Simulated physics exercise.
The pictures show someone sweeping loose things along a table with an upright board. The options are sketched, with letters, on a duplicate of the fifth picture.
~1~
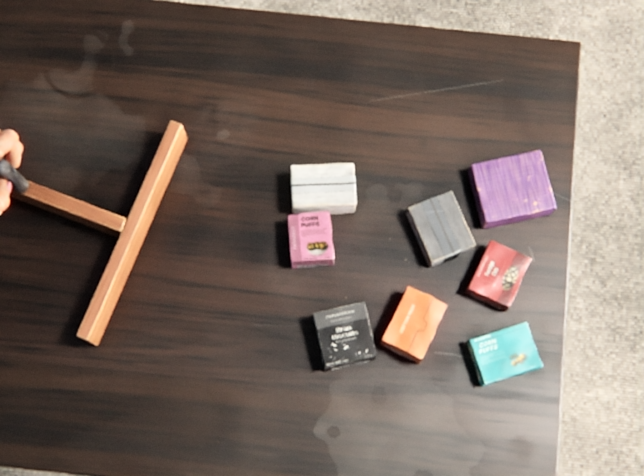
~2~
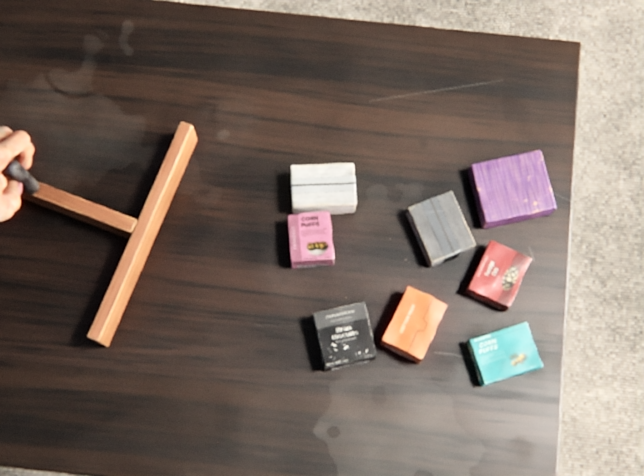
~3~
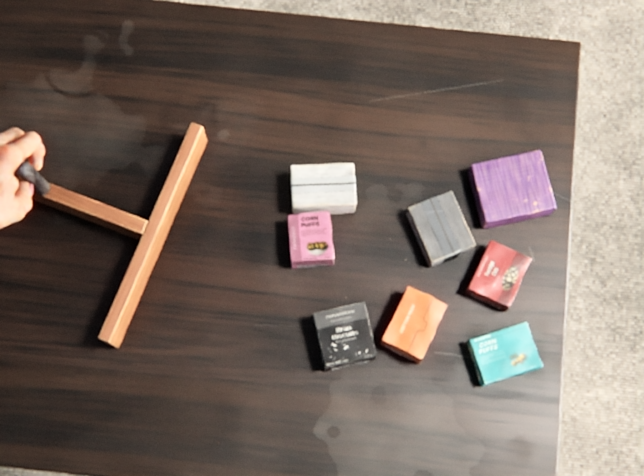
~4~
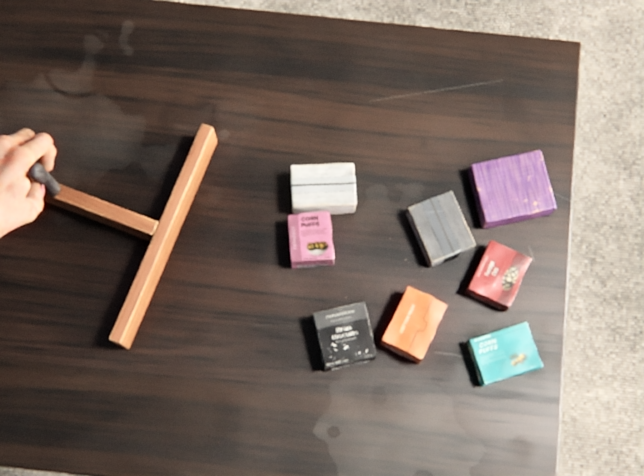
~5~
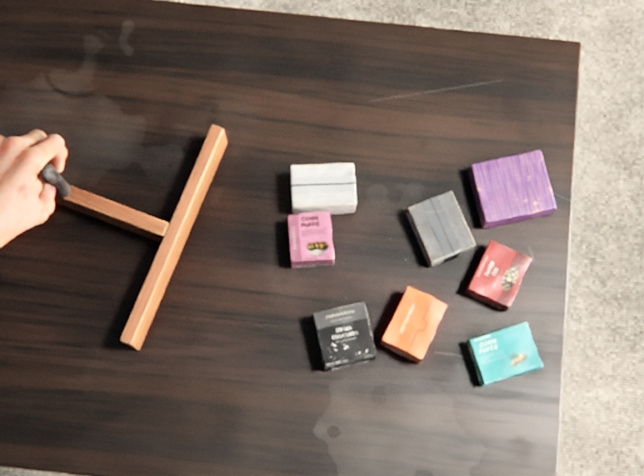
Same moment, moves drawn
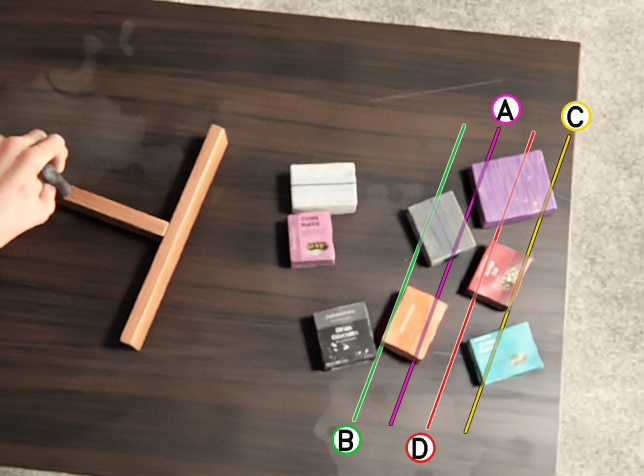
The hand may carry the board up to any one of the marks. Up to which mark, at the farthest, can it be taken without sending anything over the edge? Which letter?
Line A.
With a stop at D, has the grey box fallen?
Yes.
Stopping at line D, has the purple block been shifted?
Yes.
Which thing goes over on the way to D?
The grey box goes over.
On the copy, A at (447, 272); B at (411, 268); C at (519, 280); D at (482, 276).
On A. First, board (271, 242); white box (339, 197); turquoise packet (504, 355).
Then, board (370, 252); purple block (532, 187); red packet (519, 296).
Finally, board (446, 260); grey box (546, 260); purple block (547, 184); nothing has fallen.
By contrast, B is safe but short; C drops the grey box, red packet, purple block and turquoise packet; D drops the grey box.
